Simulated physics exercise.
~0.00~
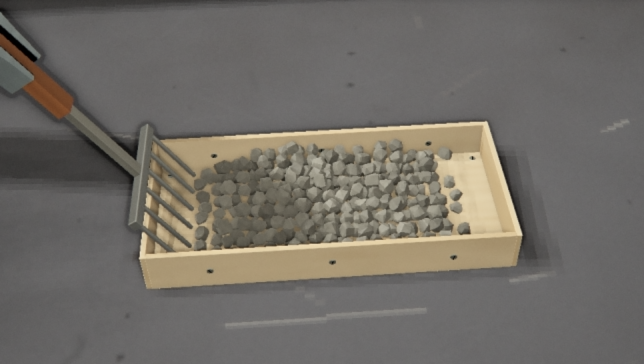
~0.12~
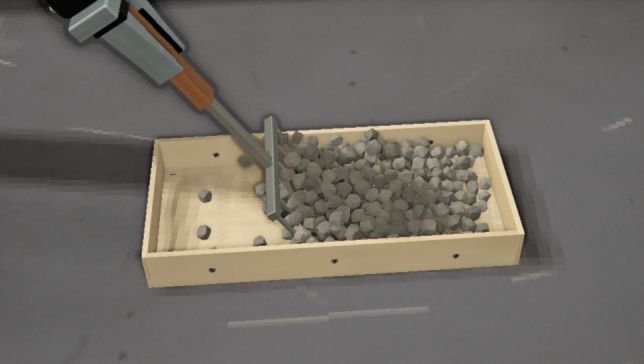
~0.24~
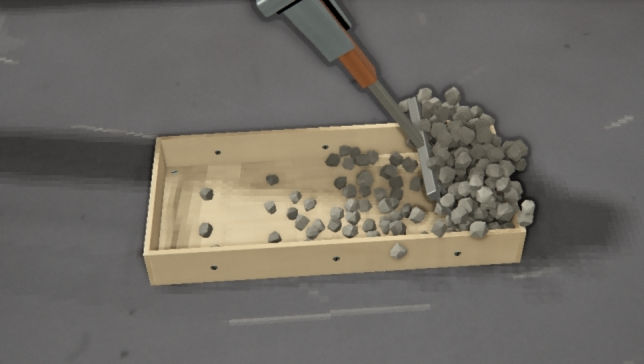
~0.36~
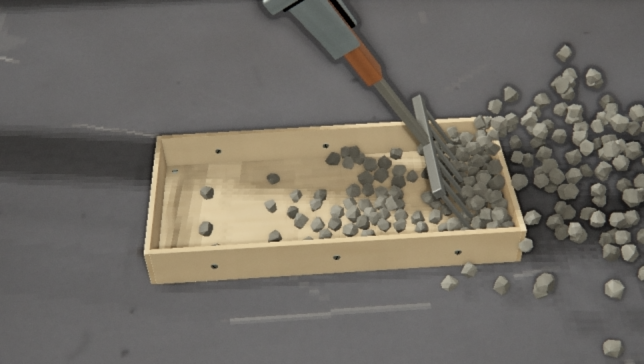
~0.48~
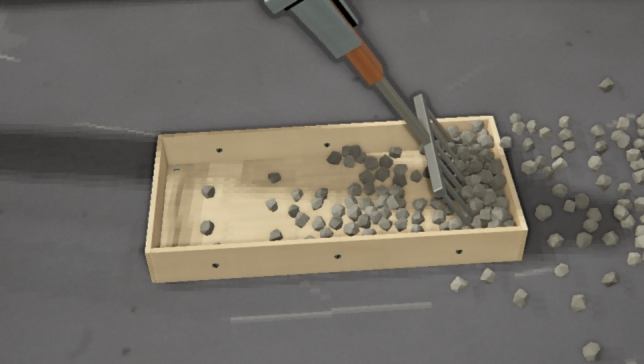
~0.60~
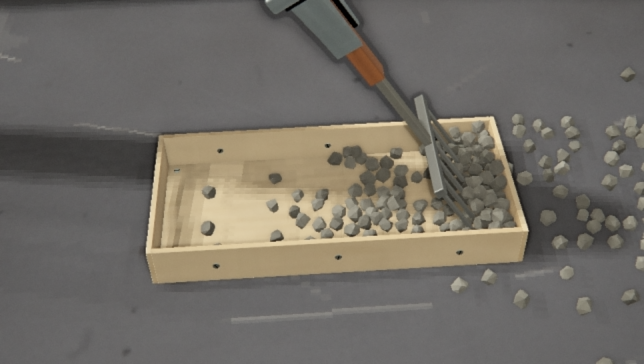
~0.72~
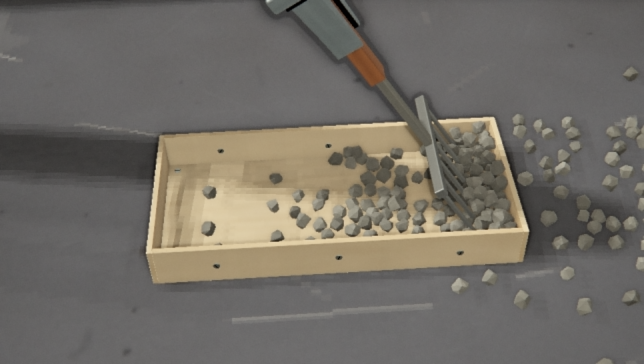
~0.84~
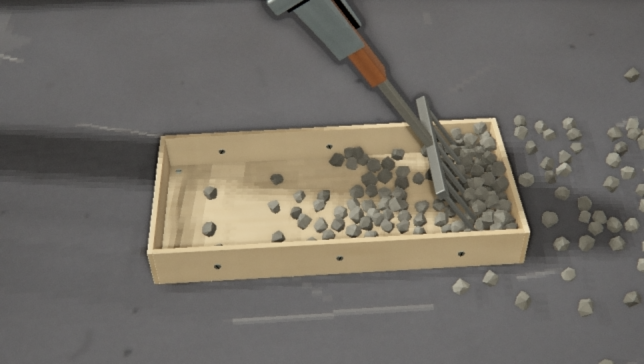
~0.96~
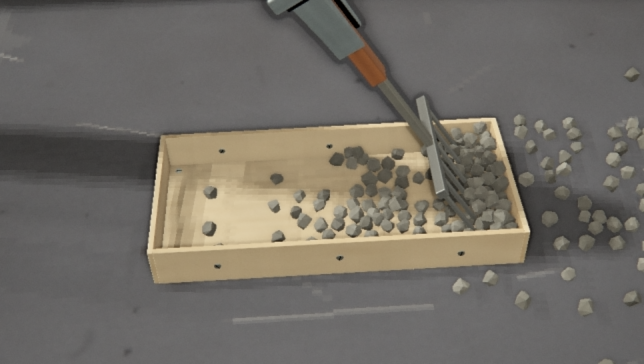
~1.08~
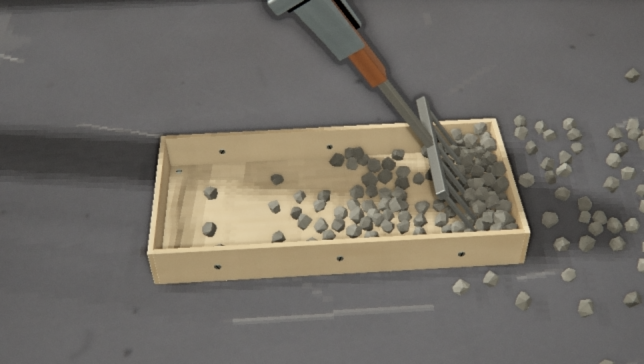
A grey fork with an orange section on its handle, worked by a machine, rakes a crowd of small grey pebbles along a shallow, pale wooden tray. The tray lies on a dark grey, lightly scratched surface, seen from above at an angle. Starting at the left end, the fork sweeps right, leaving a few pebbles behind and heaping the rest against the right end. The heap spills over the rim, and pebbles scatter across the surface to the right. The fork stops inside that end, with many pebbles still in the tray and the others lying still outside.
